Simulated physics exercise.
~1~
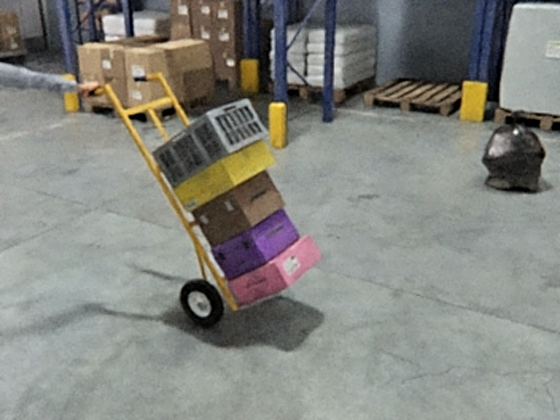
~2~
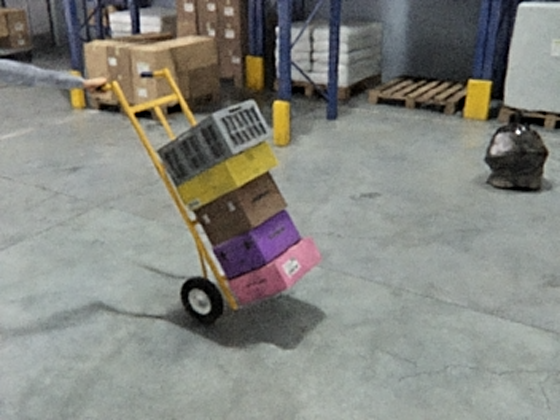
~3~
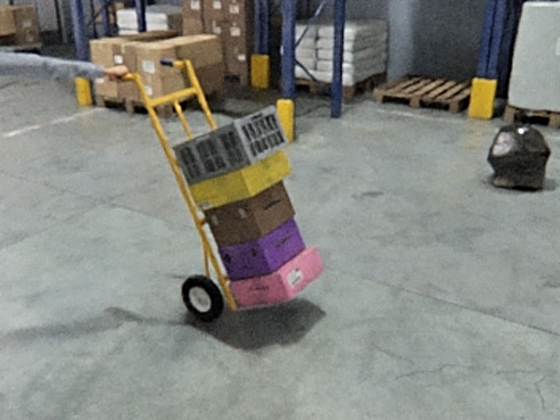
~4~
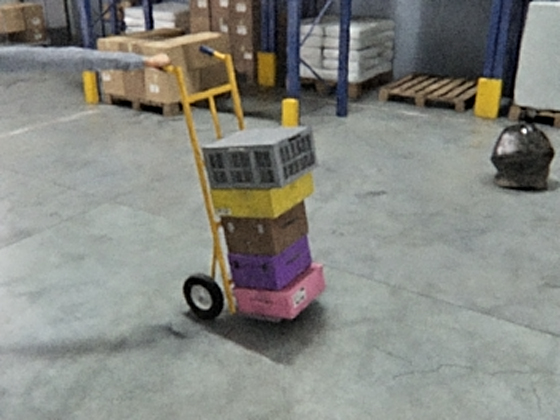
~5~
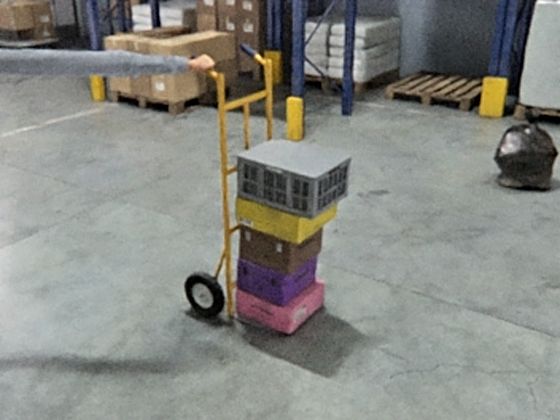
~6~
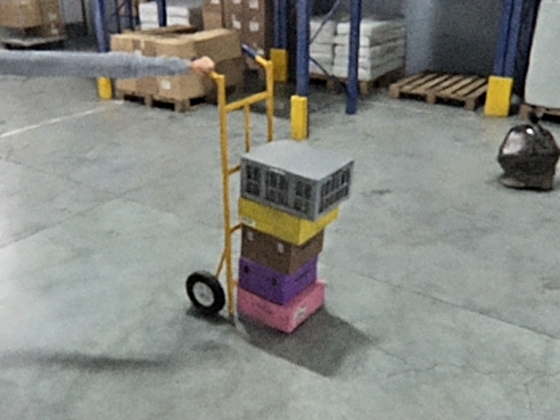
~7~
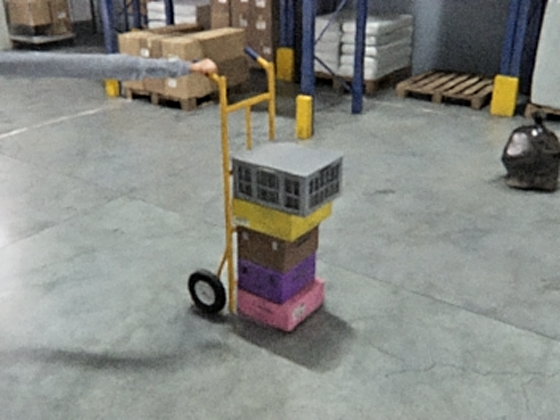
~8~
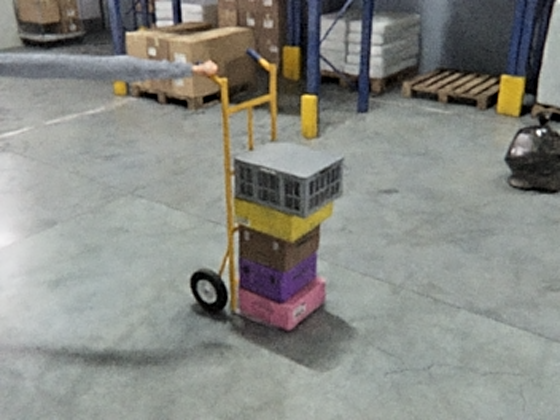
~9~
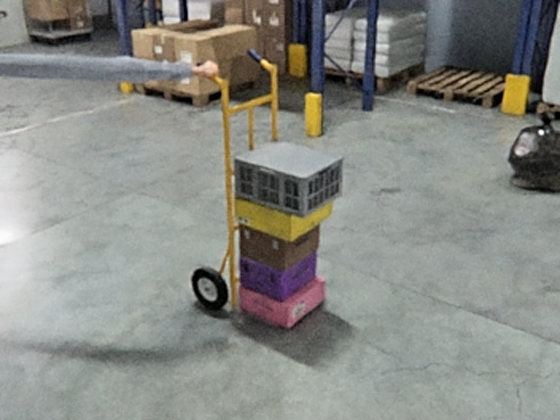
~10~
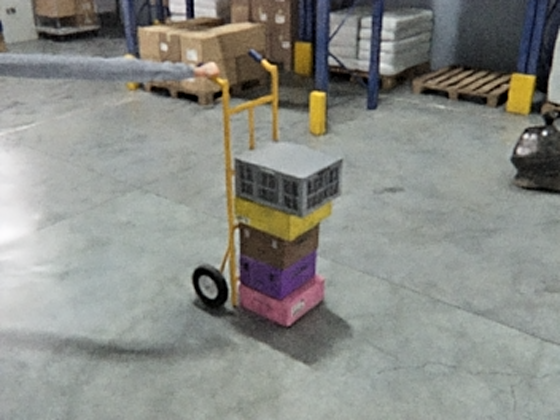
A grey-sleeved arm reaches in from the left and grips the handle of a yellow two-wheeled hand truck in a warehouse, seen from slightly above. The tilted truck carries a stack with a pink parcel at the bottom, then purple, brown and yellow boxes, and a grey crate on top, while pallets, racking and a black bag stand behind. After a brief pause, the arm swings the truck upright, faster and faster, until its plate meets the floor. The stack rocks slightly and settles back. The view drifts gently sideways, and all five items end still stacked, with the hand on the handle.
